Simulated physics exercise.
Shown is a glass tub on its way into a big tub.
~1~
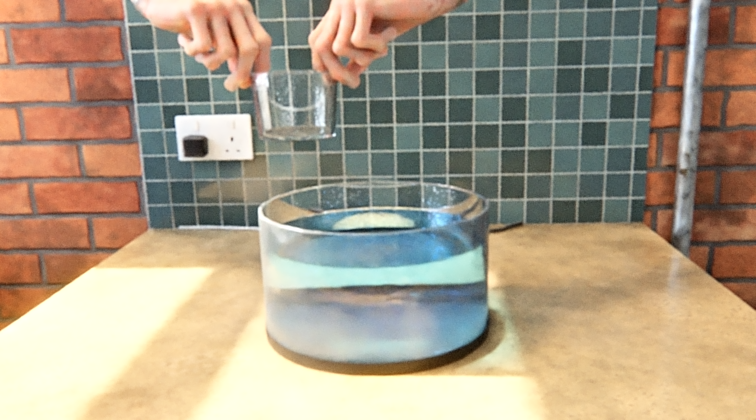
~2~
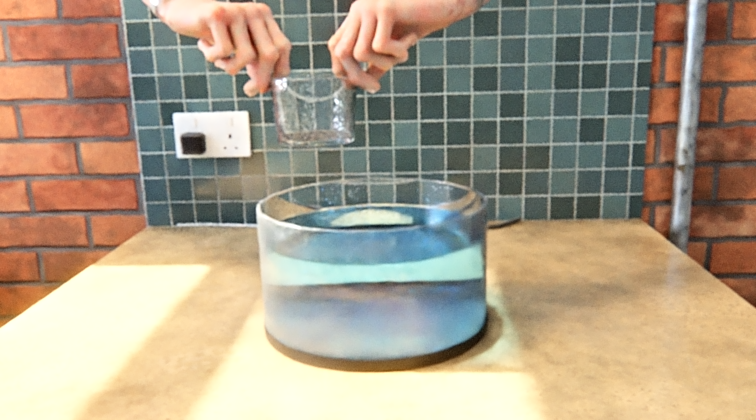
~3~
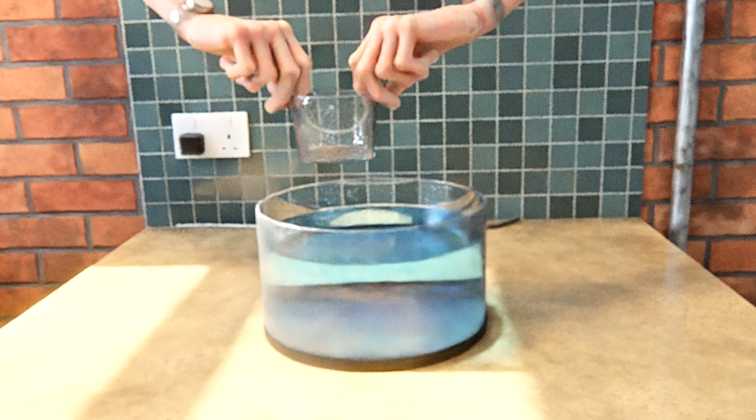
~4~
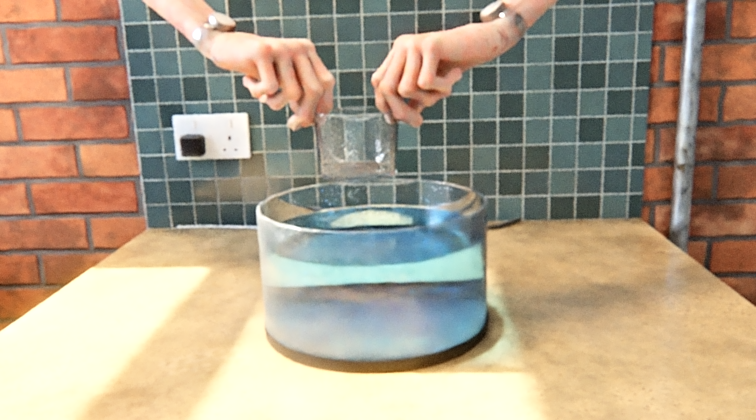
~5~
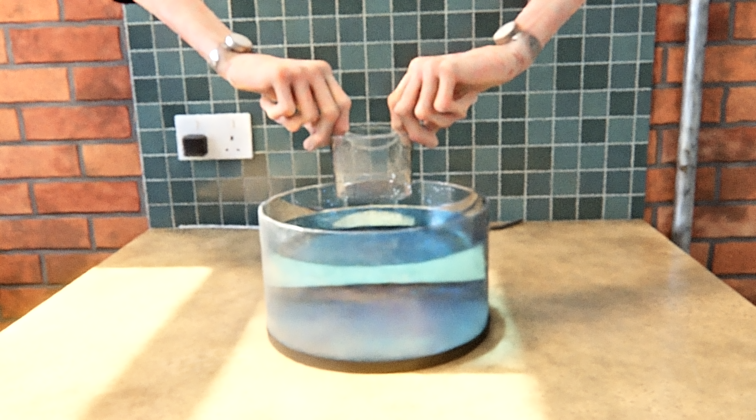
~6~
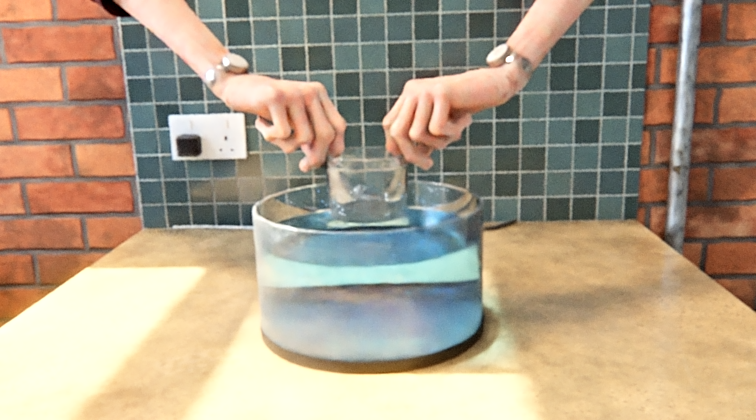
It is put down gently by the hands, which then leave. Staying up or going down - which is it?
Staying up.
Next, the tub dips into the water.
After that, it bobs and steadies.
Finally, the tub floats with about half of its side showing.
